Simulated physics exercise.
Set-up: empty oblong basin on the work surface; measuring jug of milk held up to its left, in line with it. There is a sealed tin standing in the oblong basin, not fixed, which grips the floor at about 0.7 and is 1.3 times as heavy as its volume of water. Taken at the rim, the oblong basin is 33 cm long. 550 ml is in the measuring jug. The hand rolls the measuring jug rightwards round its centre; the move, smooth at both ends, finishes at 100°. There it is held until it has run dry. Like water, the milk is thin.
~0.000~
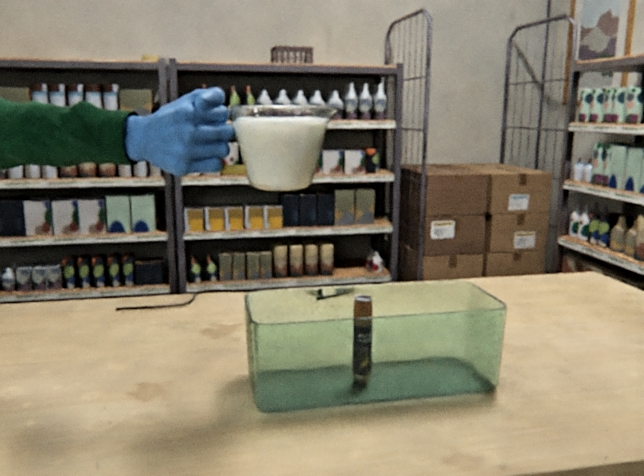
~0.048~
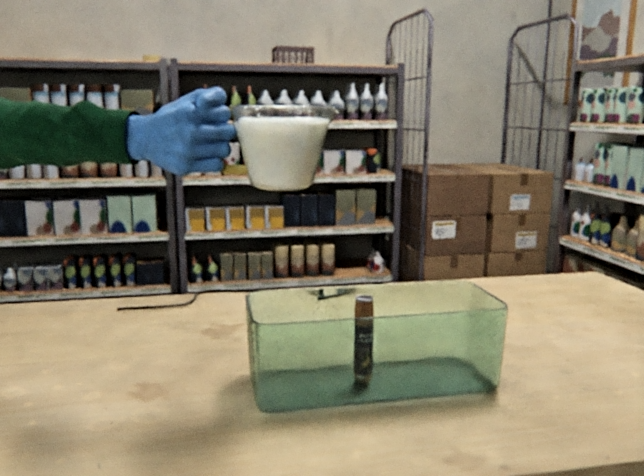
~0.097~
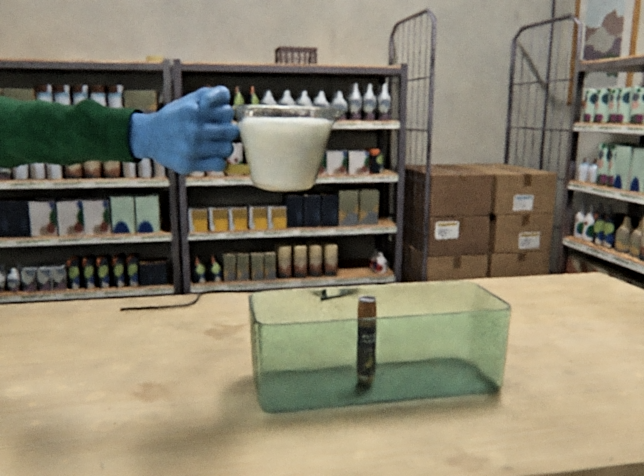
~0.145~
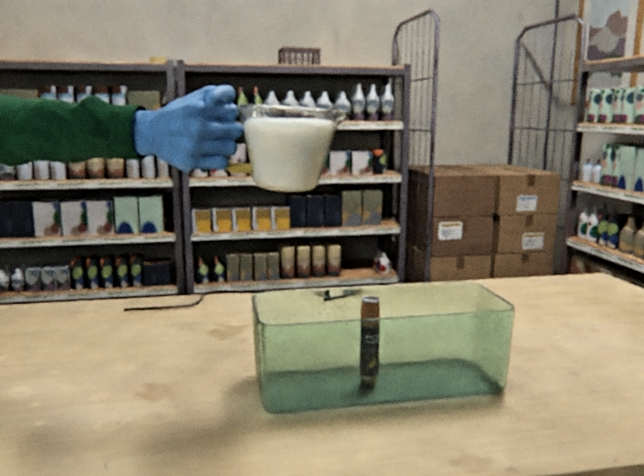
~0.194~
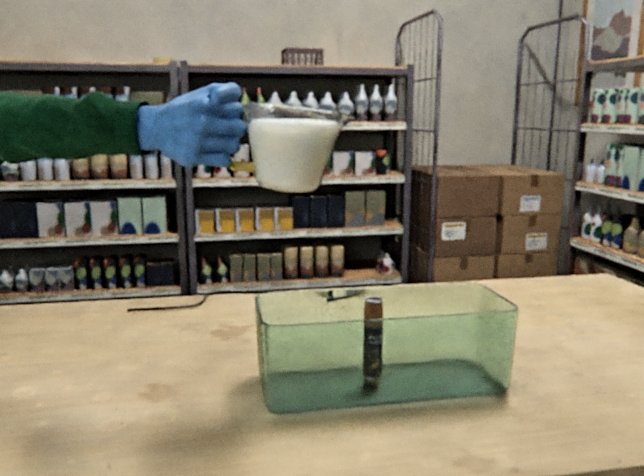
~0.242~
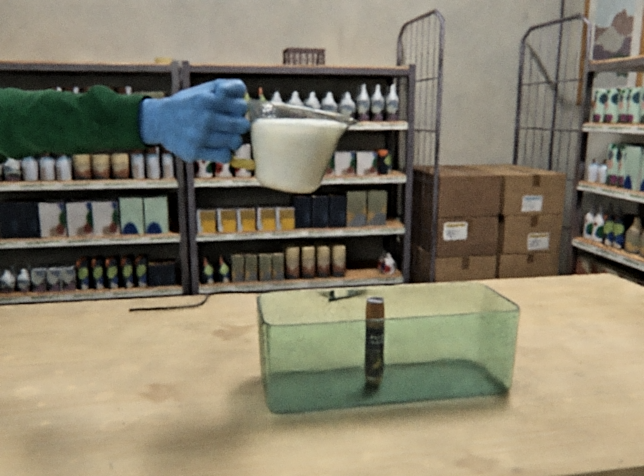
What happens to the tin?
Upright.
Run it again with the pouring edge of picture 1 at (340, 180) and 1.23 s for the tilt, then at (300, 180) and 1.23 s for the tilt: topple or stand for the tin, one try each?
Run one: It tumbles. Run two: It does not tip.
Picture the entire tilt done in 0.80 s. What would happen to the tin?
Result: Tin still standing.
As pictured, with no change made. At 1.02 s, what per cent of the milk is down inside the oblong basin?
About 66 per cent.
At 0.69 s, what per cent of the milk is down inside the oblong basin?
Close to 6 in a hundred.
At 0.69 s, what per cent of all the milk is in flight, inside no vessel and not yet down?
Share: Roughly 28 per cent.
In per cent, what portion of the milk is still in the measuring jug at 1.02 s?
What remains is about 12 percent of it all.
Then, 0.69 s in, the tilt is 59° and 67 per cent is still to pour; the tin stands where it began.
Then, 1.02 s in, the tilt is 93° and 11 per cent is still to pour; the tin stands where it began.
Then, 1.36 s in, the tilt is 100° and 0 per cent is still to pour; the tin stands where it began.
Then, 1.73 s in, the tilt is 100° and 0 per cent is still to pour; the tin stands where it began.
Finally, the tin stands where it began.
